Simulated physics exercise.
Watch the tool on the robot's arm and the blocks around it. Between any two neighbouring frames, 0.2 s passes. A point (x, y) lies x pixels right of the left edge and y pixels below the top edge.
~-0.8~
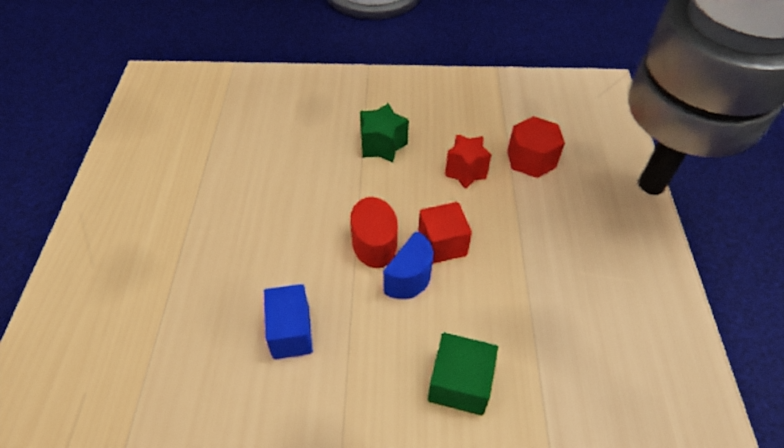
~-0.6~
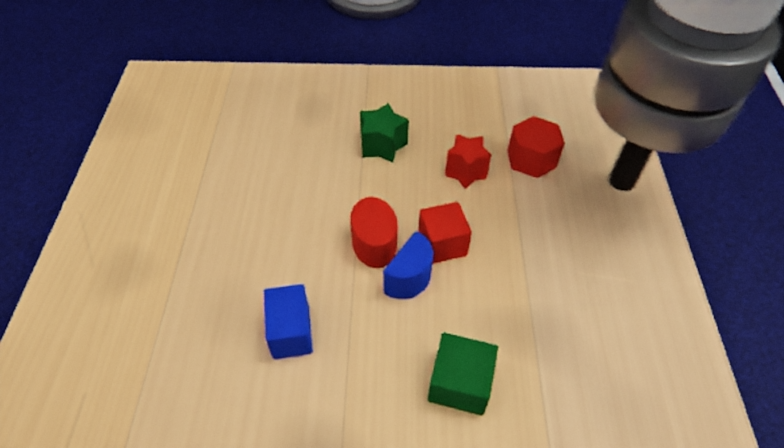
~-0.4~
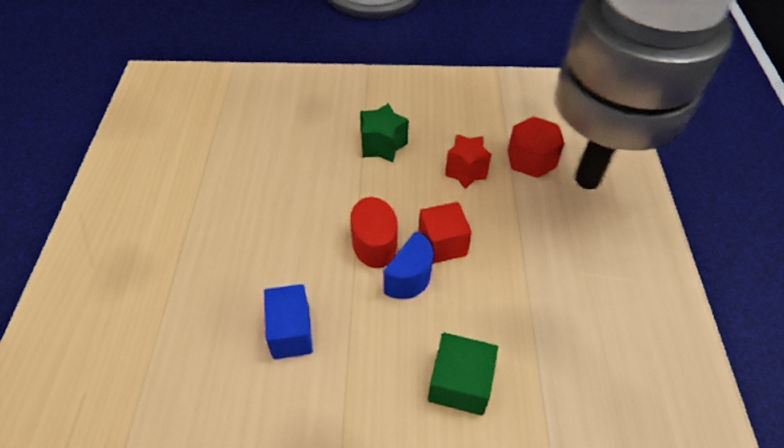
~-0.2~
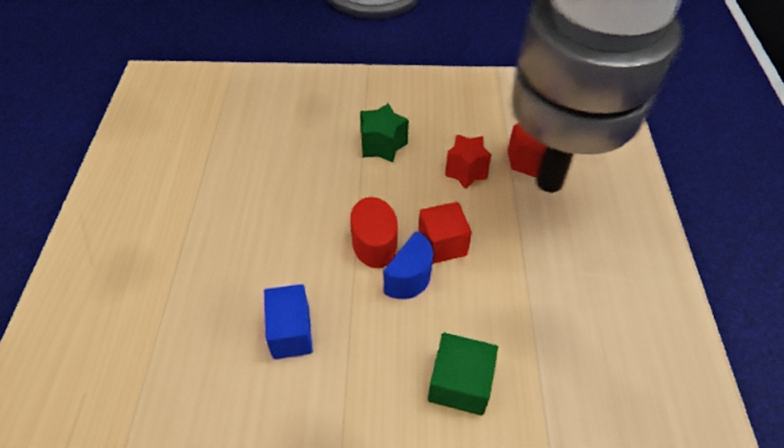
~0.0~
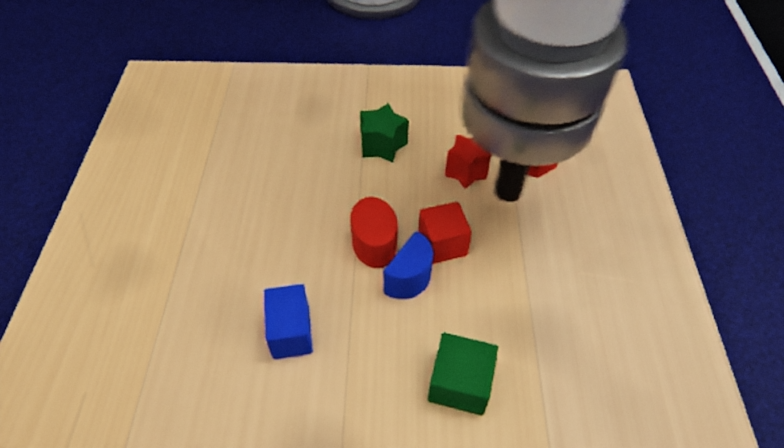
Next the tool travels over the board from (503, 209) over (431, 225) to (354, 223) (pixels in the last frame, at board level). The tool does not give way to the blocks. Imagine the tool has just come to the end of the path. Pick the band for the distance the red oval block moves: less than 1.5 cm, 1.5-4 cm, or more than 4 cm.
The middle band: 1.5 to 4 cm.
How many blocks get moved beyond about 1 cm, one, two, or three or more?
The push moves three or more blocks more than 1 cm.
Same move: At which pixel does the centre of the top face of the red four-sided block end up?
The middle of the upper face of the red four-sided block will lie at about (420, 231) in the picture.
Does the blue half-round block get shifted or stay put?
Somewhere new.
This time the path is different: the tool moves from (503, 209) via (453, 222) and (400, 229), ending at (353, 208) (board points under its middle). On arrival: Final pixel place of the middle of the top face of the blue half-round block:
I predict (401, 278).
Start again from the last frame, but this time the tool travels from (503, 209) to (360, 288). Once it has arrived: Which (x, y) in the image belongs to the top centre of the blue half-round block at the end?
That would be at about pixel (331, 341).
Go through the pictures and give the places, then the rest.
Tip of the tool (651, 185), middles of tops, red oval block (374, 220), blue half-round block (412, 257), red four-sided block (446, 220), red star (470, 147), in the first frame.
Tool (622, 182), nothing pushed, in the second frame.
Tool (587, 180), nothing pushed, in the third frame.
Tool (549, 183), nothing pushed, in the fourth frame.
Tool (508, 192), red oval block (374, 220), blue half-round block (412, 257), red four-sided block (446, 220), red star (470, 147), in the fifth frame.
What follows on the original path. One third of the way, tool (458, 205); blue half-round block (409, 259); red four-sided block (440, 226), turned 15° anticlockwise.
Two thirds of the way, tool (406, 210); blue half-round block (403, 276); red four-sided block (420, 231), turned 80° anticlockwise.
At the end, tool (353, 206); red oval block (341, 228), turned 60° anticlockwise; blue half-round block (403, 276); red four-sided block (420, 231), turned 80° anticlockwise; red star unmoved.
